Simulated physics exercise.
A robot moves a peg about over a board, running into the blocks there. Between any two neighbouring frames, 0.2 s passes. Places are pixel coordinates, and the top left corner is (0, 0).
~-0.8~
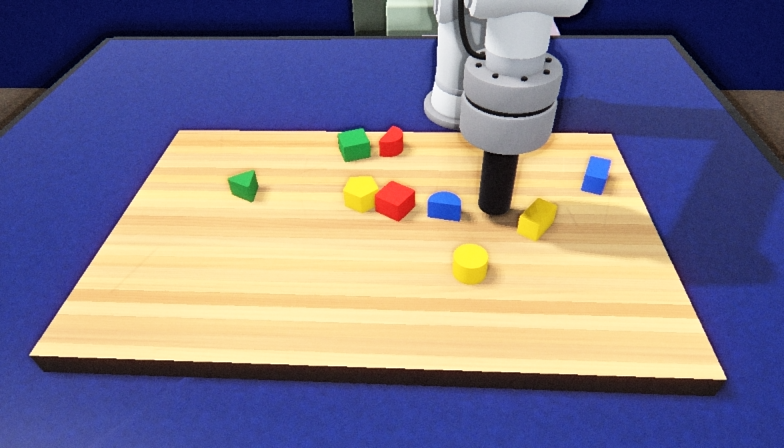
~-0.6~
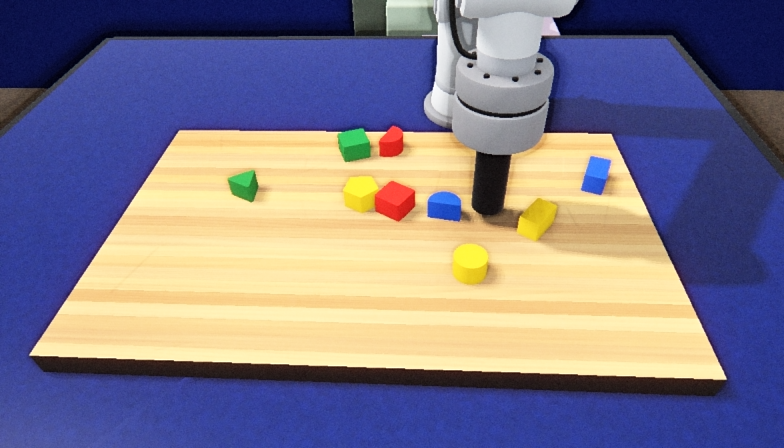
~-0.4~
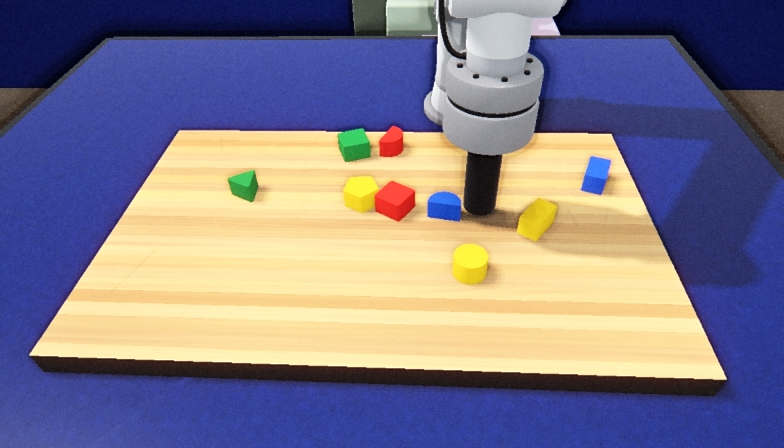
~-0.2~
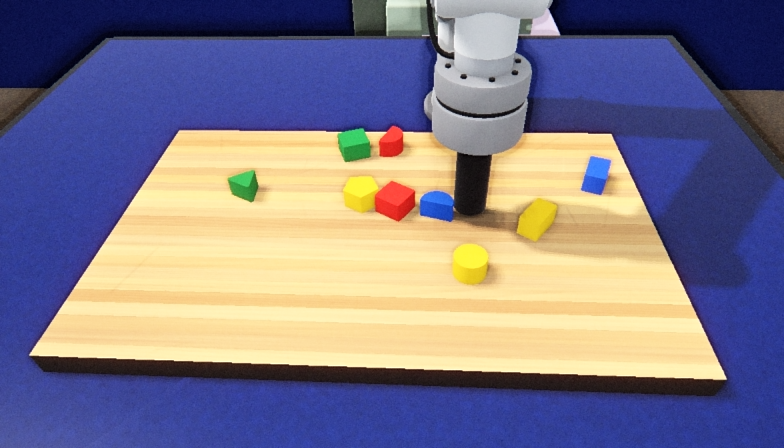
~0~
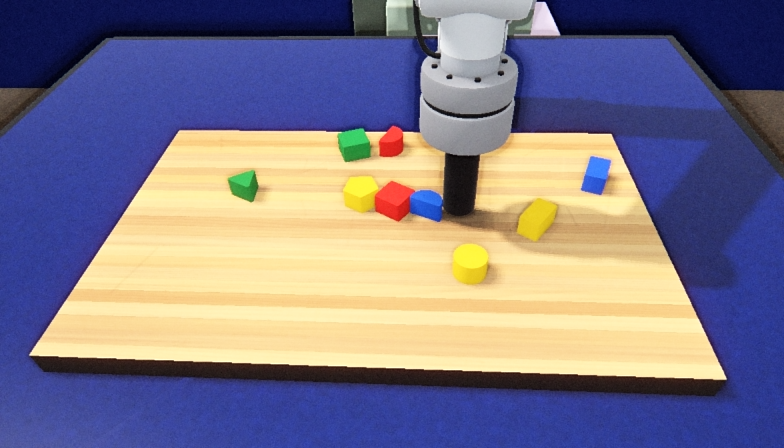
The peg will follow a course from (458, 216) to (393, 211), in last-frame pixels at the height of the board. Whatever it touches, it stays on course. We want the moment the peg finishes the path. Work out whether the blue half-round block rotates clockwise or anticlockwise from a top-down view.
Clockwise.
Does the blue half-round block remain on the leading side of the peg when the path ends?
Yes, that is how it ends up.
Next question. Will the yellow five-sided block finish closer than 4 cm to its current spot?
No, that is not what happens.
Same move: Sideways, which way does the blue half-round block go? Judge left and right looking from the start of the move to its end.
Goes right.
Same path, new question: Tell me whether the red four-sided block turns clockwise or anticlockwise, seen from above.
Watching from overhead, you'd notice the red four-sided block rotating counter-clockwise.
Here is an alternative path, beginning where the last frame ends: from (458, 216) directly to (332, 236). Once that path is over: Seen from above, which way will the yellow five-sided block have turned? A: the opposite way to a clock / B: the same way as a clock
A (the opposite way to a clock)
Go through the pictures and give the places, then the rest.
In the first picture, peg's lower end at (494, 206); yellow five-sided block at (361, 186); red four-sided block at (395, 192); blue half-round block at (445, 198); yellow rectangular block at (539, 211).
In the second picture, peg at (487, 206); blocks still.
In the third picture, peg at (479, 207); blocks still.
In the fourth picture, peg at (469, 207); blue half-round block at (438, 197).
In the fifth picture, peg at (459, 207); yellow five-sided block at (361, 186); red four-sided block at (395, 192); blue half-round block at (428, 197); yellow rectangular block at (539, 211).
The first path, step by step. Halfway along, peg at (425, 204); yellow five-sided block at (340, 183); red four-sided block at (371, 185), turned 40° anticlockwise; blue half-round block at (399, 189), turned 40° clockwise.
At the end, peg at (393, 202); yellow five-sided block at (320, 179), turned 20° clockwise; red four-sided block at (349, 182), turned 35° anticlockwise; blue half-round block at (372, 184), turned 60° clockwise; yellow rectangular block still.
